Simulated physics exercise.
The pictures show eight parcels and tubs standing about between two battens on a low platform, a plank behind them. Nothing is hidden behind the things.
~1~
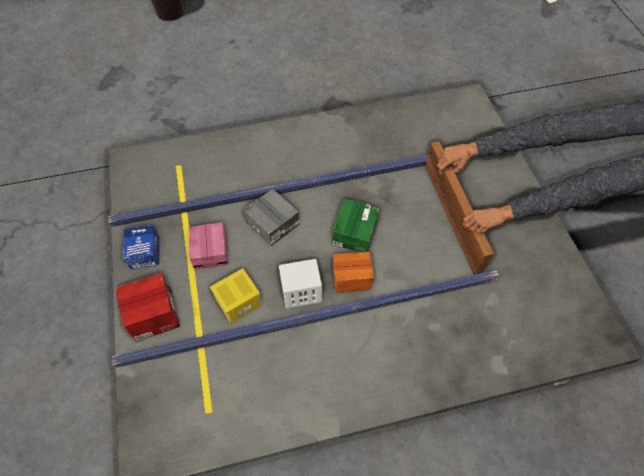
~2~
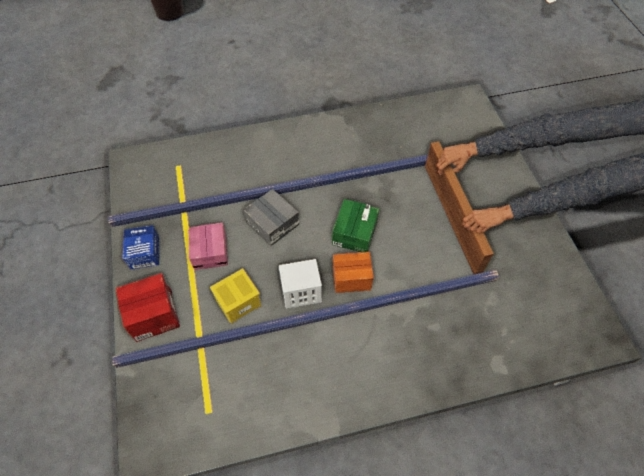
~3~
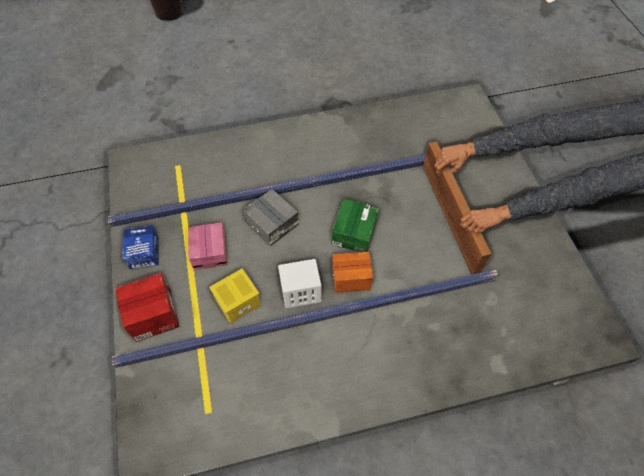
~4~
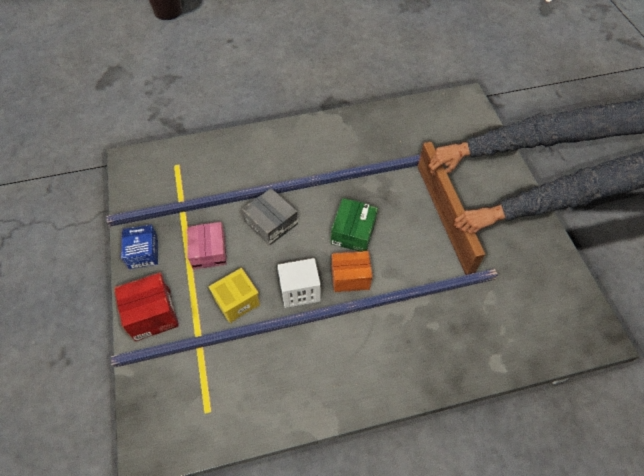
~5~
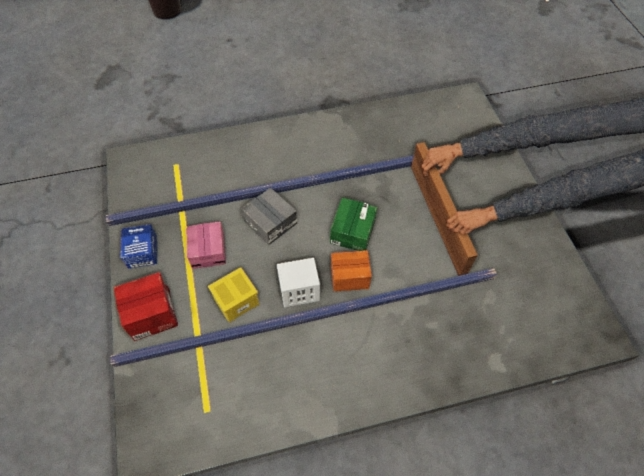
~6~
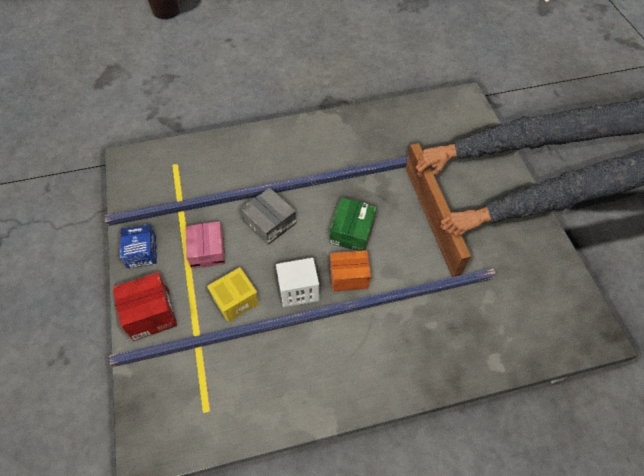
In this clip, eight colourful parcels and tubs sit still between two blue battens on a low platform crossed by yellow tape, while two hands at the right slide a wooden plank slightly left, without touching them.
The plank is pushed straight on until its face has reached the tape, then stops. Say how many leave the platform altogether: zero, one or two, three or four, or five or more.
As it turns out, the number that fall off is three or four.
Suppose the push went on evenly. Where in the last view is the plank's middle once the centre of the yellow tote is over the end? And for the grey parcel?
Near (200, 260) and (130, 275).
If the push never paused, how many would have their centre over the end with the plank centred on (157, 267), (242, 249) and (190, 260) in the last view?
Past the end: 5, 0 and 3.
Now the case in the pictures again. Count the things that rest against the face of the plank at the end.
3 of them.
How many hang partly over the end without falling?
Overhanging: 0.
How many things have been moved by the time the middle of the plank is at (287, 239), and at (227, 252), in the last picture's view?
First 5, then 8.
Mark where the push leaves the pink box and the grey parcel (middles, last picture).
The pink box stops around (127, 263); the grey parcel around (162, 230).
Soon after, none off yet; blue box at rest near (139, 246); red parcel at rest near (146, 307); pink box at rest near (205, 245).
Then, none off yet; blue box at rest near (139, 246); red parcel moved about its own width near (103, 316); pink box moved about its own width near (177, 253).
By the end, the number that fall off is three or four; fallen, yellow tote, red parcel and blue box.
